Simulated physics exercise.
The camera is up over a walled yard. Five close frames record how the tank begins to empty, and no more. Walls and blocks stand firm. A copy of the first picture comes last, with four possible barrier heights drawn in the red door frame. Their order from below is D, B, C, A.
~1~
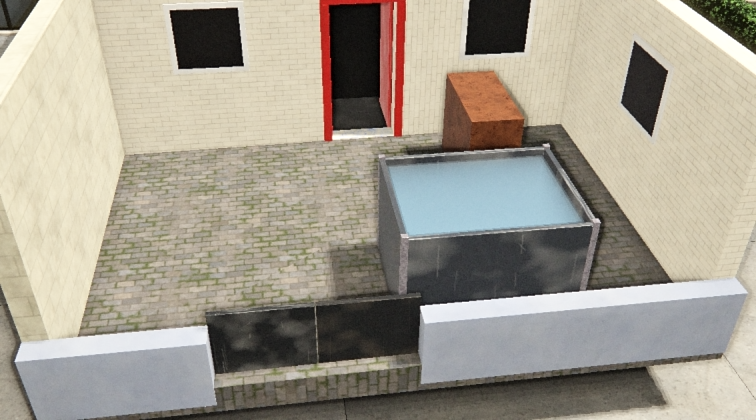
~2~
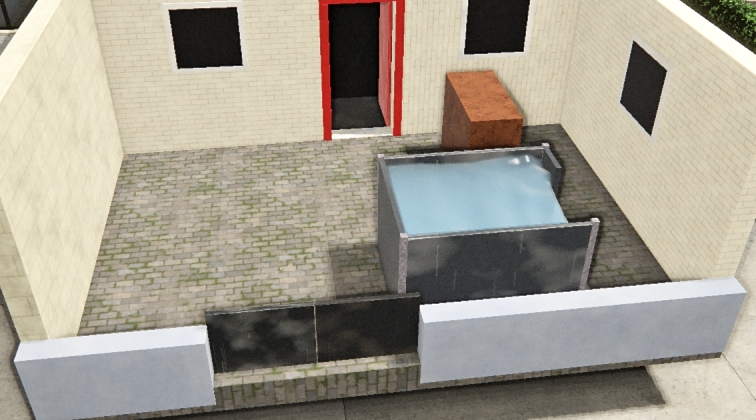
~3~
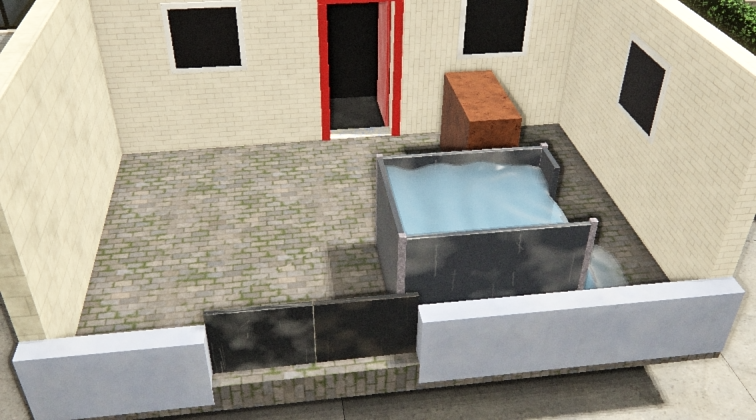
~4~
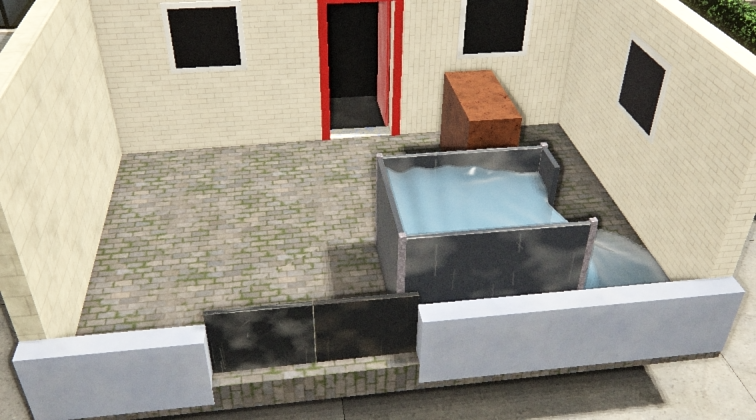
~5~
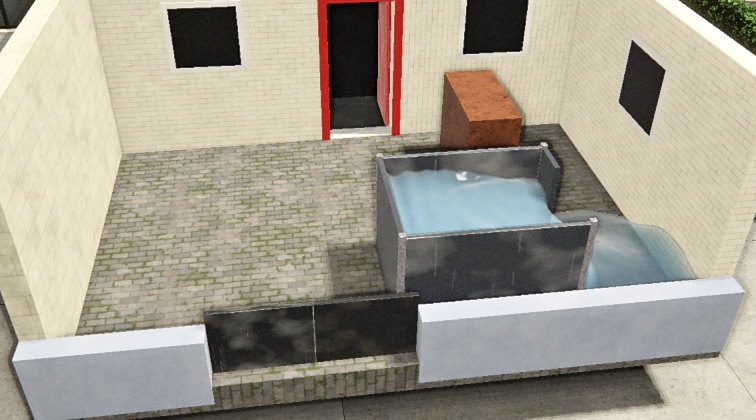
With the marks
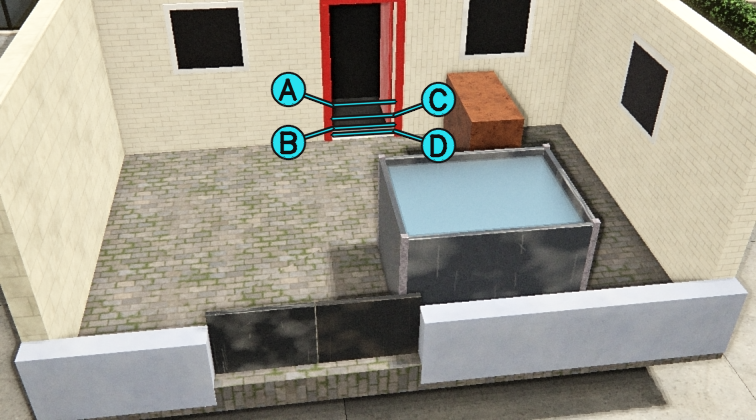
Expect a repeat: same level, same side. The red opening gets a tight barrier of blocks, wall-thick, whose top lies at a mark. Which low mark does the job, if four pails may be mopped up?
Height D just does it.
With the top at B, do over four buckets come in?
No.
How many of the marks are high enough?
All of them.
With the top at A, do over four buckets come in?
No, not at all.
On the marked copy, A at (363, 103); B at (363, 126); C at (363, 116); D at (363, 133); from the bottom up D, B, C, A.
Choosing A, nothing gets over.
Choosing B, nothing gets over.
Choosing C, nothing gets over.
Choosing D, a splash gets over, under a bucket.
